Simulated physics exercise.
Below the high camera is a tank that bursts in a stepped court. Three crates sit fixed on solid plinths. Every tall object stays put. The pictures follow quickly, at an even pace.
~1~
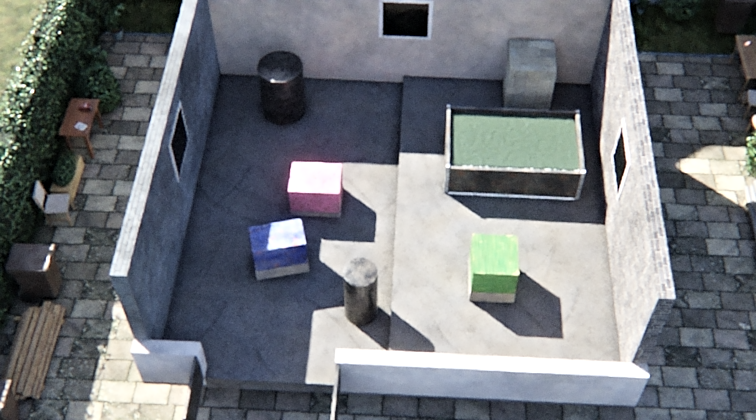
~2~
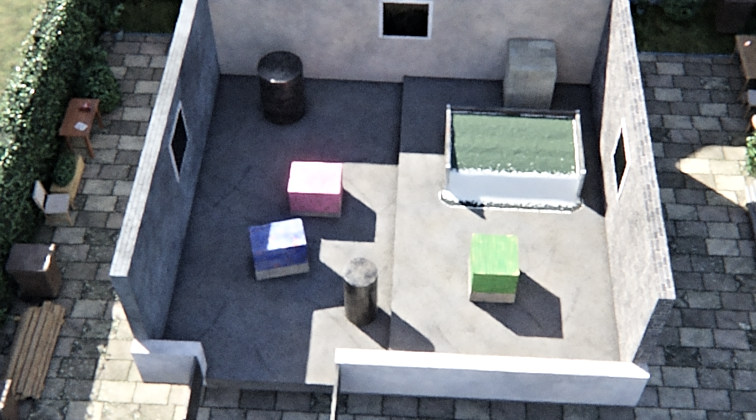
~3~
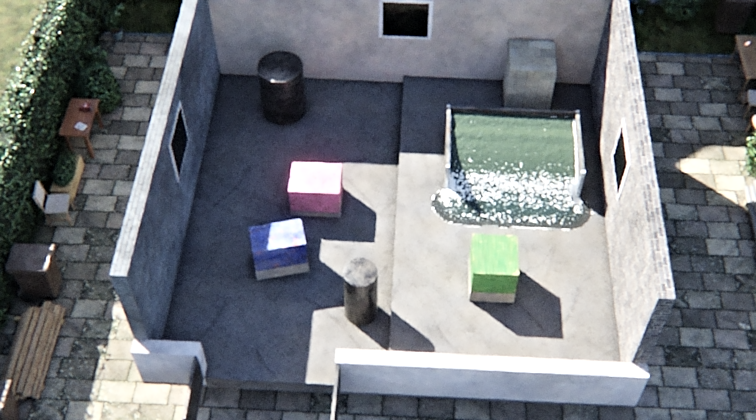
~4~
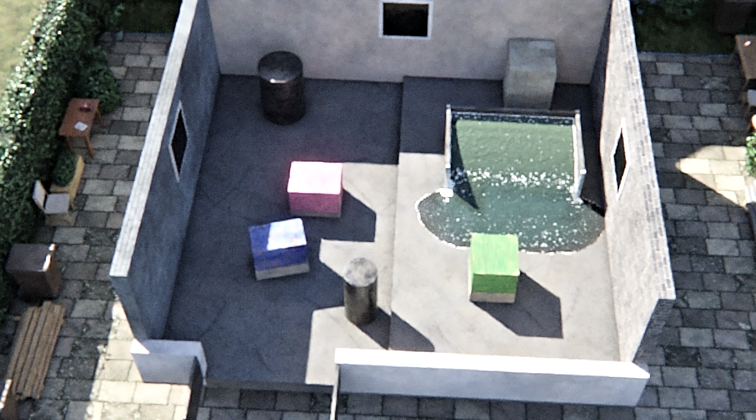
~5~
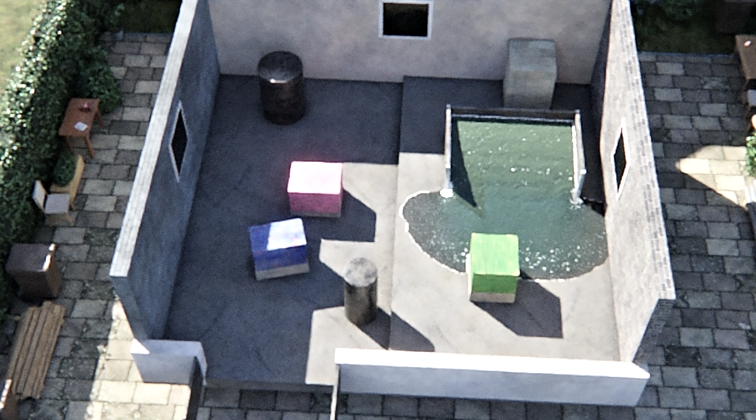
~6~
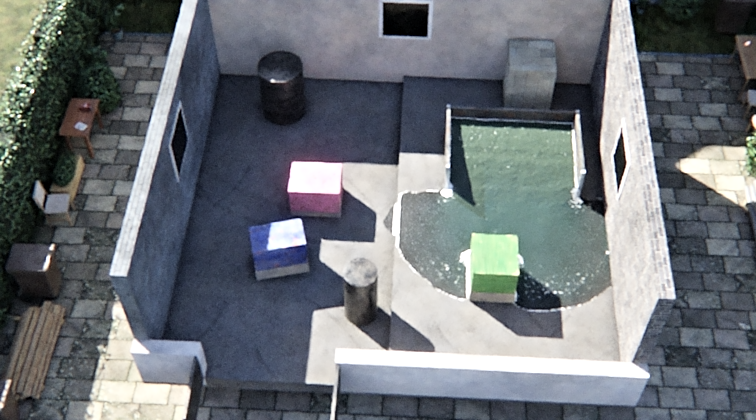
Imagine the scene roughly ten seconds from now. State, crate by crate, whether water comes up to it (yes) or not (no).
Pink crate - yes; green crate - yes; blue crate - no.
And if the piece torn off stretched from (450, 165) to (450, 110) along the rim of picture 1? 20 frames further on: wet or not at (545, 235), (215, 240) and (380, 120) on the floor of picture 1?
First: Spared by the leak. Second: Reached by the flood. Third: Reached by the flood.
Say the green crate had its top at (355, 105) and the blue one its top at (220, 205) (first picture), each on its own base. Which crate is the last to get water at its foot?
The green-painted one comes last.
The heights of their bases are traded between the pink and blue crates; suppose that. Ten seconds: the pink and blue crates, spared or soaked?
I'd say the pink crate is unharmed and the blue crate gets swamped.
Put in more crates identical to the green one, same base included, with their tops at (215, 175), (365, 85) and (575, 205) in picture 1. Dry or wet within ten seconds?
Stays clear, stays clear, gets flooded.
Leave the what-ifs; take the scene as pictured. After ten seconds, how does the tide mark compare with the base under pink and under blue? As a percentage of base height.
Around 150 % and 60 %.
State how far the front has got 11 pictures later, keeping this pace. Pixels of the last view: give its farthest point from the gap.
Somewhere around (293, 369).
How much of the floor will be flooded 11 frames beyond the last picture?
Roughly 35 per cent.
A moment on, water covers 30 % of the floor; the pink crate not reached, the green crate water round its plinth, the blue crate not reached.
Next, water covers 35 % of the floor; the pink crate not reached, the green crate water round its plinth, the blue crate not reached.
Then, water covers 50 % of the floor; the pink crate water round its plinth, the green crate water round its plinth, the blue crate water round its plinth.
Later, water covers 70 % of the floor; the pink crate water round its plinth, the green crate water round its plinth, the blue crate water round its plinth.
In the end, water covers 90 % of the floor; the pink crate was topped, the green crate was topped, the blue crate stayed above the water.
